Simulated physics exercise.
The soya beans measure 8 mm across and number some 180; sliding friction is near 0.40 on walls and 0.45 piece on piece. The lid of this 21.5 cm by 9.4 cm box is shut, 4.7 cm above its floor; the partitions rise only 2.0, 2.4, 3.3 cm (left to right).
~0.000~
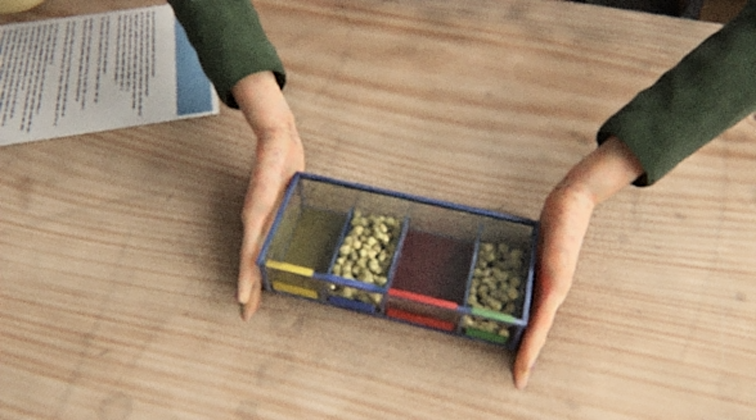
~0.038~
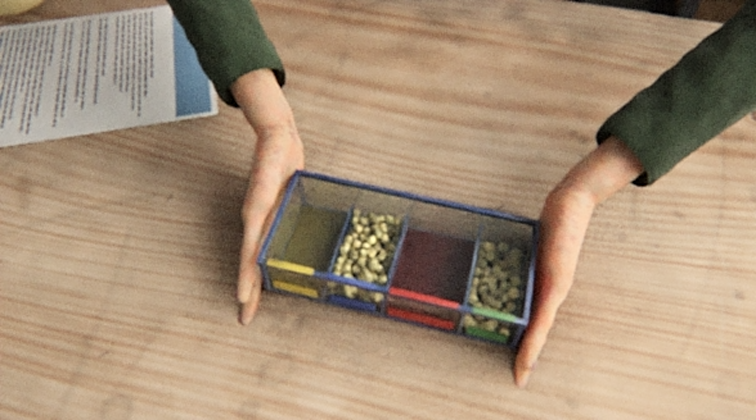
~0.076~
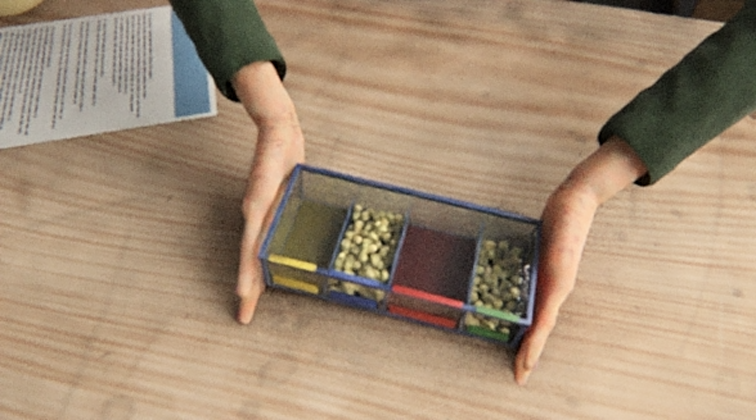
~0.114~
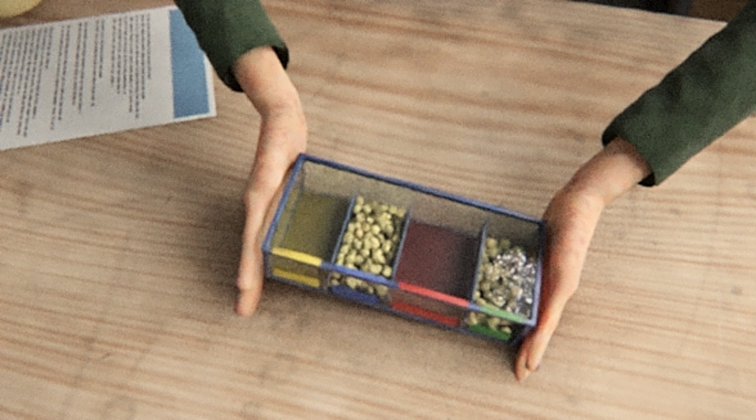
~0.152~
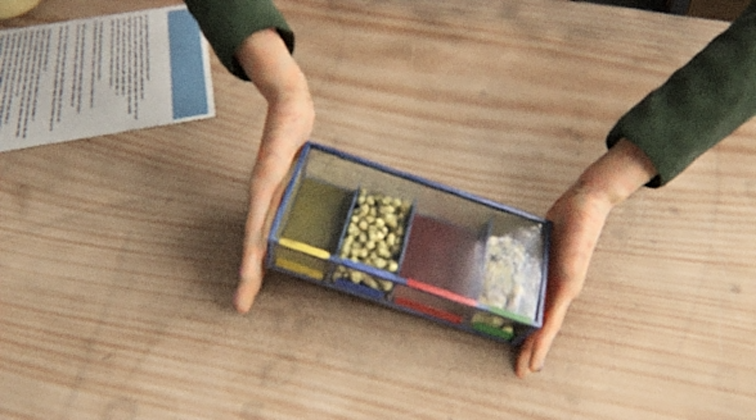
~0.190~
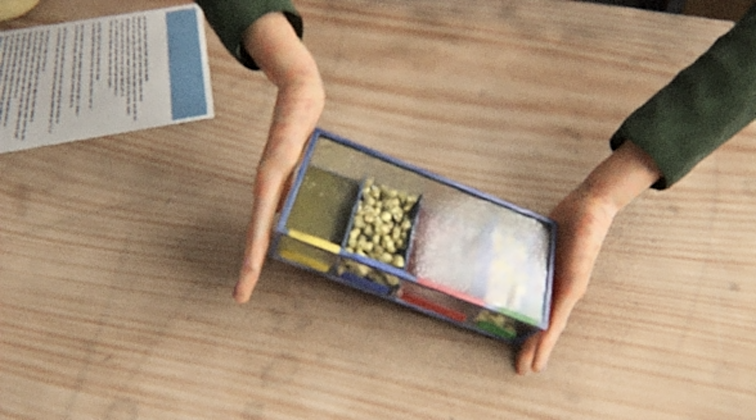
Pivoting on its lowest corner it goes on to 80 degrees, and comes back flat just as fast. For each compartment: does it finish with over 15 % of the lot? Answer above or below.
Red compartment: Above; blue compartment: Above; green compartment: Above; yellow compartment: Below.
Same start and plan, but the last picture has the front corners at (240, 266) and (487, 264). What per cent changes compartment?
It would be near 55 per cent.
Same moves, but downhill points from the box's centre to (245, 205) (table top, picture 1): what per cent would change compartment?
About 50 per cent.
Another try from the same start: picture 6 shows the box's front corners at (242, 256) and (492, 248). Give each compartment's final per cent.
Red 10, blue 40, green 15, yellow 35.
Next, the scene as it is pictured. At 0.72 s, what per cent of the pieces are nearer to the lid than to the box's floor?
About 30 per cent.
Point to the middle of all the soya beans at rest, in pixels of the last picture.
At about (461, 291).
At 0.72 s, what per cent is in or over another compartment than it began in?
Some 15 per cent.
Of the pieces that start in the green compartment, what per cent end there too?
Some 100 per cent.
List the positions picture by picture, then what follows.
The first frame shows box tilt 0 degrees, front corners at (262, 261) and (521, 321); blue 65 %, green 35 %.
The second frame shows box tilt 1 degrees, front corners at (263, 260) and (522, 321).
The third frame shows box tilt 3 degrees, front corners at (264, 255) and (525, 321), lowest corner right front.
The fourth frame shows box tilt 8 degrees, front corners at (267, 247) and (530, 321), lowest corner right front.
The fifth frame shows box tilt 13 degrees, front corners at (273, 238) and (536, 323), lowest corner right front.
The sixth frame shows box tilt 18 degrees, front corners at (282, 229) and (541, 324), lowest corner right front; blue 65 %, green 35 %. Its pace works out near 140 degrees a second.
Then, at 0.72 s, tilt 79 degrees; red 15 %, blue 50 %, green 35 %.
After 1.07 s, tilt 34 degrees; red 25 %, blue 25 %, green 45 %.
After 1.52 s, tilt 0 degrees; red 25 %, blue 25 %, green 45 %.
In the end, at 2.1 s, red 25 %, blue 25 %, green 45 %, yellow 0 %.
